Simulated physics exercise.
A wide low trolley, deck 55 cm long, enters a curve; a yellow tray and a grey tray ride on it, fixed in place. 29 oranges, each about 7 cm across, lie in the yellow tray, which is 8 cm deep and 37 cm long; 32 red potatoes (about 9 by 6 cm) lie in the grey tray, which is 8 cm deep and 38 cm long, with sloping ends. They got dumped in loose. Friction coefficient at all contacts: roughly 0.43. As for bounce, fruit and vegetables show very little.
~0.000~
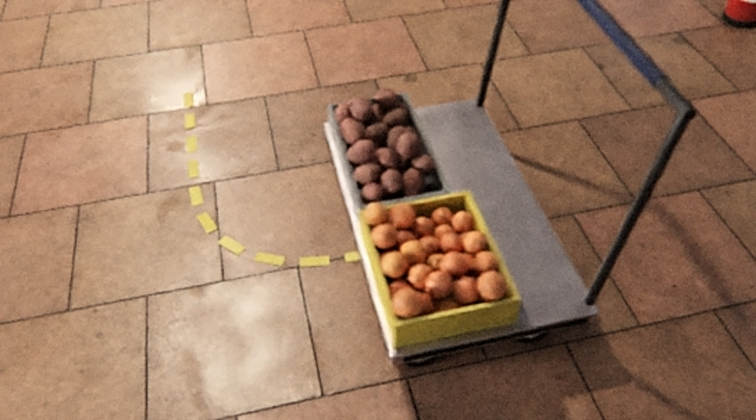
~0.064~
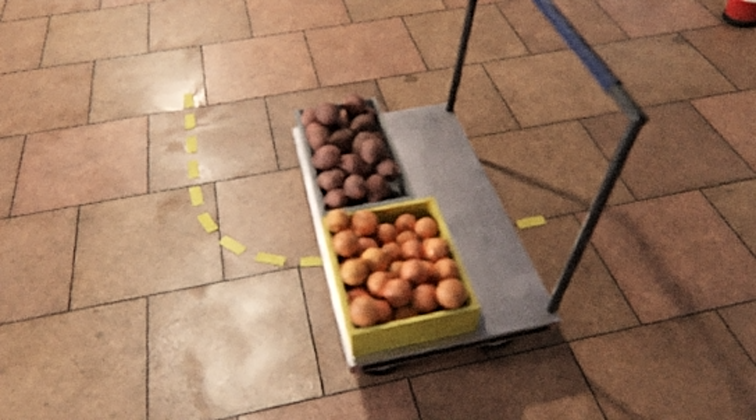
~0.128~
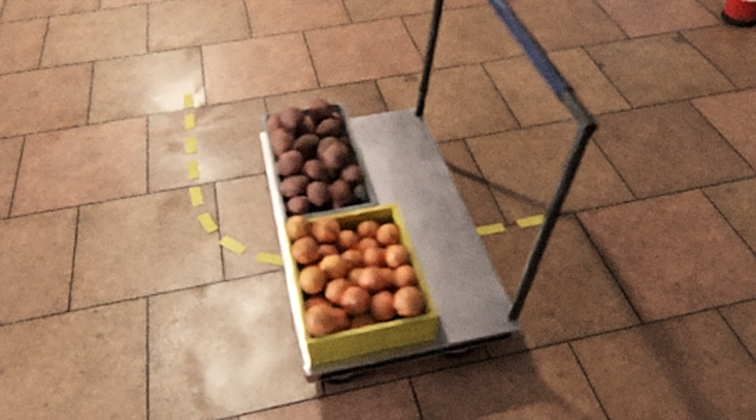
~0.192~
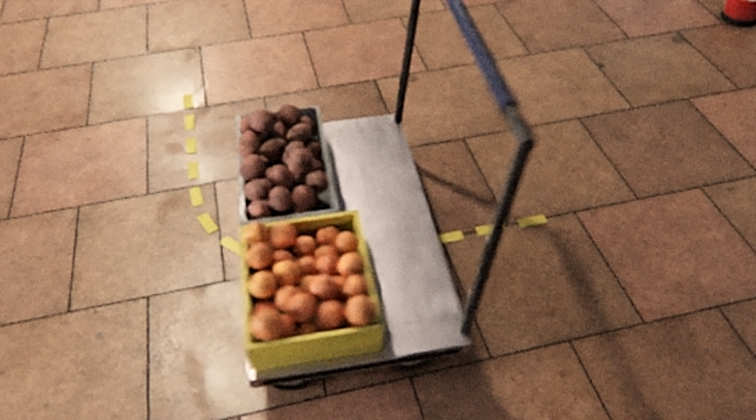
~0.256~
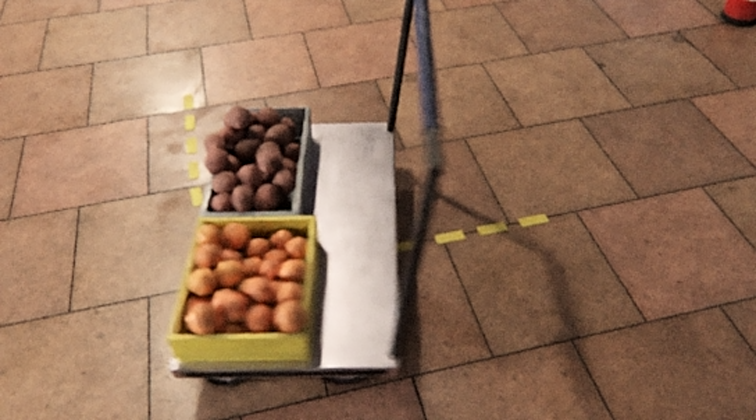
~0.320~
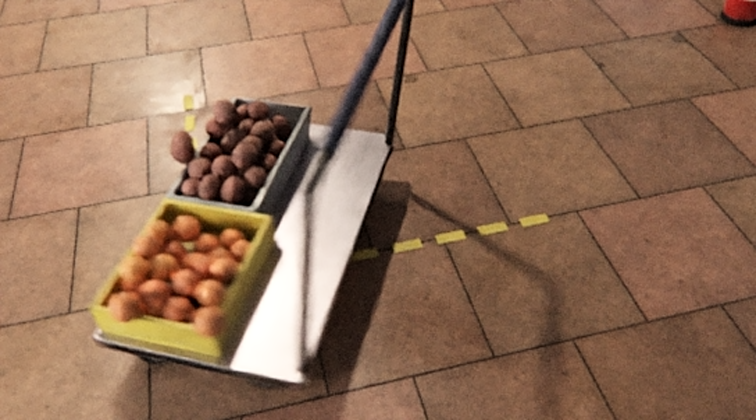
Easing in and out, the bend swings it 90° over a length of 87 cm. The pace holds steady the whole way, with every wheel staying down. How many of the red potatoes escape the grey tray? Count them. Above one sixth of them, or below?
The spill falls below a sixth.
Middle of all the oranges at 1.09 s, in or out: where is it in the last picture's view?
Near (89, 18) in pixels.
After 0.39 s, the yellow tray is down by 2 of 29 and the grey tray is down by 2 of 32.
After 0.49 s, the yellow tray is down by 7 of 29 and the grey tray is down by 2 of 32.
After 0.64 s, the yellow tray is down by 8 of 29 and the grey tray is down by 2 of 32.
Final count (at 1.09 s), the yellow tray is down by 10 of 29 and the grey tray is down by 2 of 32. Asked share, 2 of 32, 6 per cent.
